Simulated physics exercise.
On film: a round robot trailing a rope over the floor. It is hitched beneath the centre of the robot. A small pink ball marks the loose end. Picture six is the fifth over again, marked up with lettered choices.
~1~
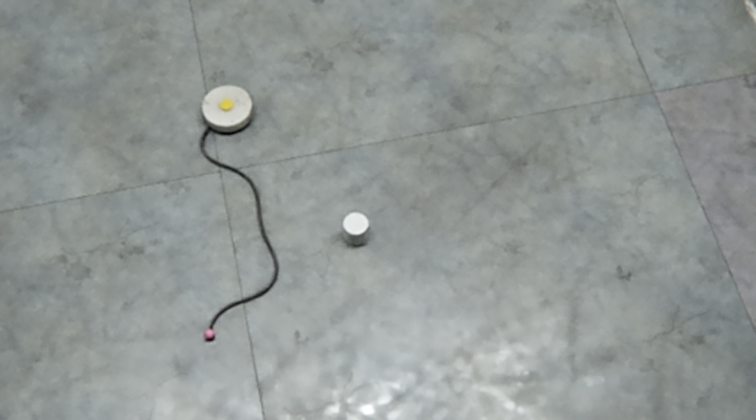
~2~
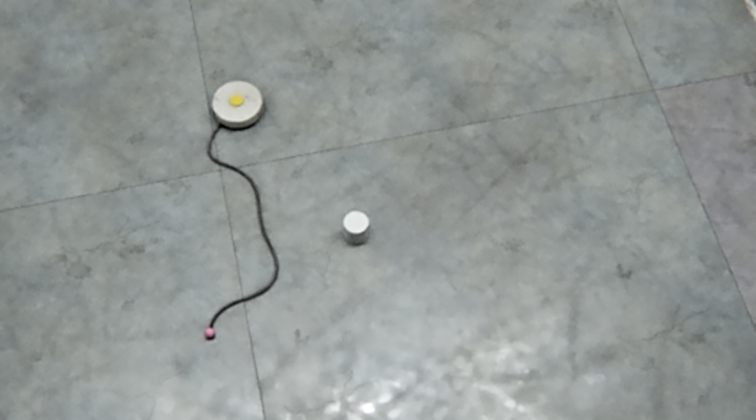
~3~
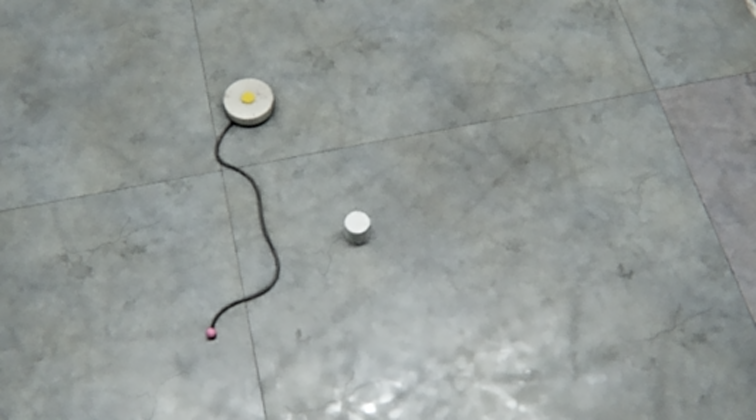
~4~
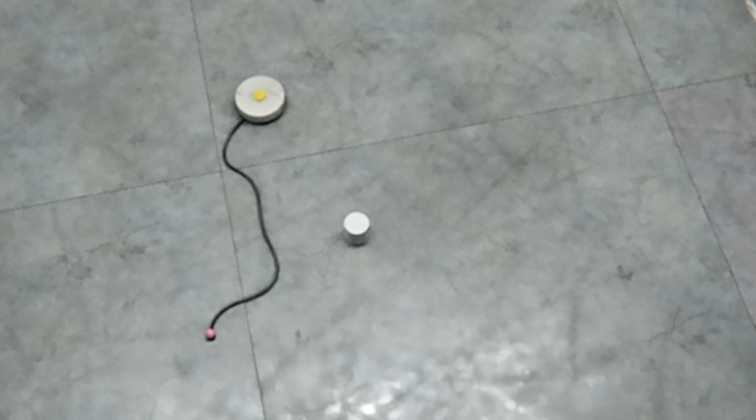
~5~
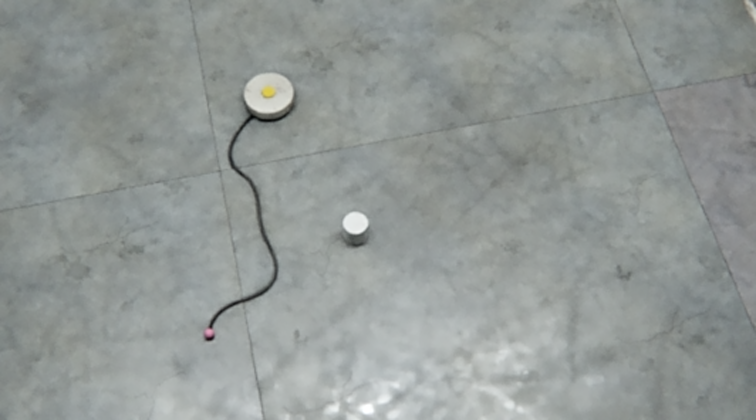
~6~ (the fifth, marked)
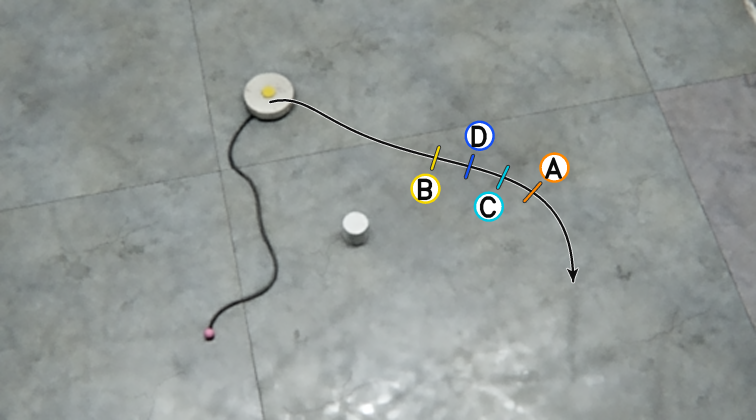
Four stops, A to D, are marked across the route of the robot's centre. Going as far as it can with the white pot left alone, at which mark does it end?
It can go as far as C.
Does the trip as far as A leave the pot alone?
For that mark, no.
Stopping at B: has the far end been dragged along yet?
No.
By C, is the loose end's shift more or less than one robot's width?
By then, less.
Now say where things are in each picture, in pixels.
The first frame shows robot (228, 110); free end (209, 334); white pot (356, 229).
The second frame shows robot (238, 106); free end (210, 333).
The third frame shows robot (249, 103); free end (211, 333).
The fourth frame shows robot (261, 100); free end (210, 334).
The fifth frame shows robot (269, 97); free end (209, 334); white pot (356, 229).
On the copy, A at (532, 192); B at (435, 158); C at (503, 177); D at (469, 166); the route from (270, 102) via (447, 161) to (573, 282).
On C. First, robot (346, 122), middle of the rope (260, 219), free end (209, 334).
Then, robot (430, 151), middle of the rope (287, 217), free end (209, 334).
Finally, robot (504, 172), middle of the rope (348, 220), free end (222, 314); nothing has been touched.
By contrast, A brings the rope against the pot; B is safe but short; D is safe but short.
